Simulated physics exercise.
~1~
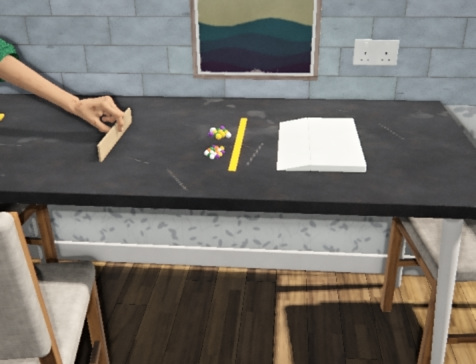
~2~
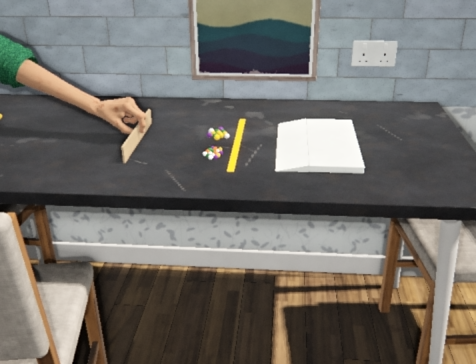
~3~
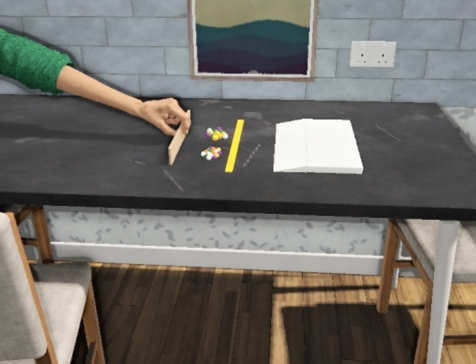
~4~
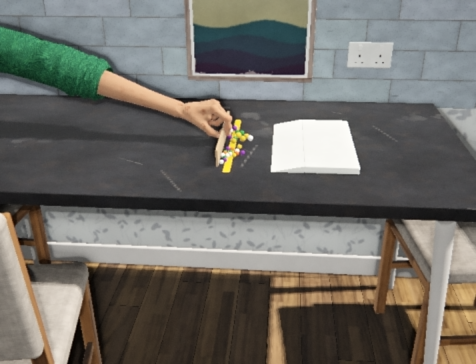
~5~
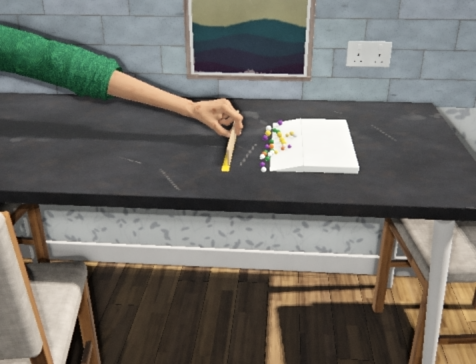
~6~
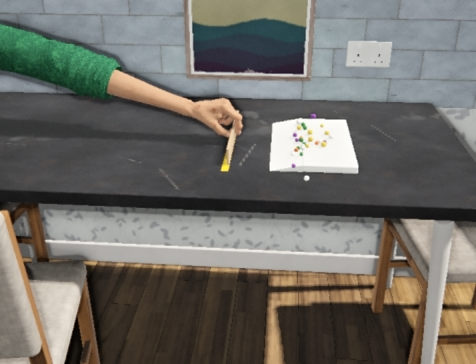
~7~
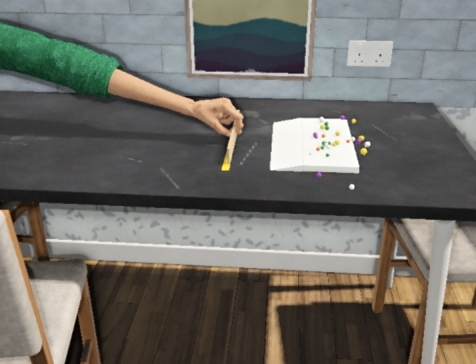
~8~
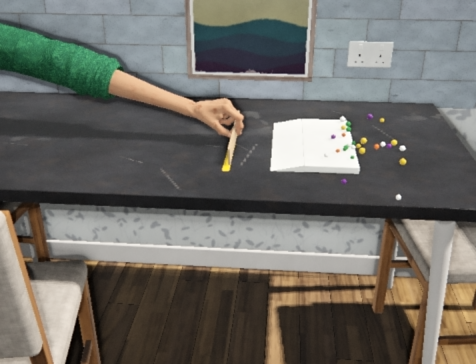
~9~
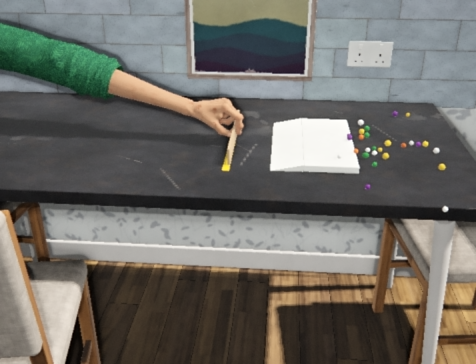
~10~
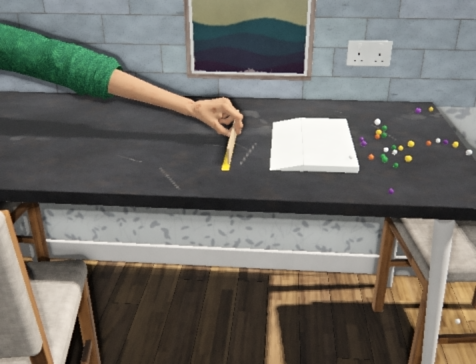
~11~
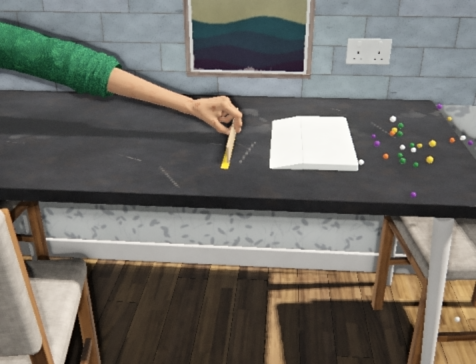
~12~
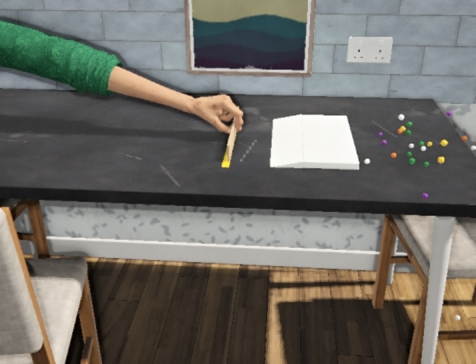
The clip opens on a dark table where a hand in a green sleeve holds a small piece of card upright, left of two little heaps of colourful beads, a strip of yellow tape and a white slab with a sloped edge. The hand slides the card right until it reaches the heaps and sweeps them across the tape. The card stops at the tape, but the beads keep going, scattering up the ramp and over the slab. They spill off its right side and spread across the table. At the end, the slab is clear, most beads lie scattered to its right, and the hand still holds the card at the tape.
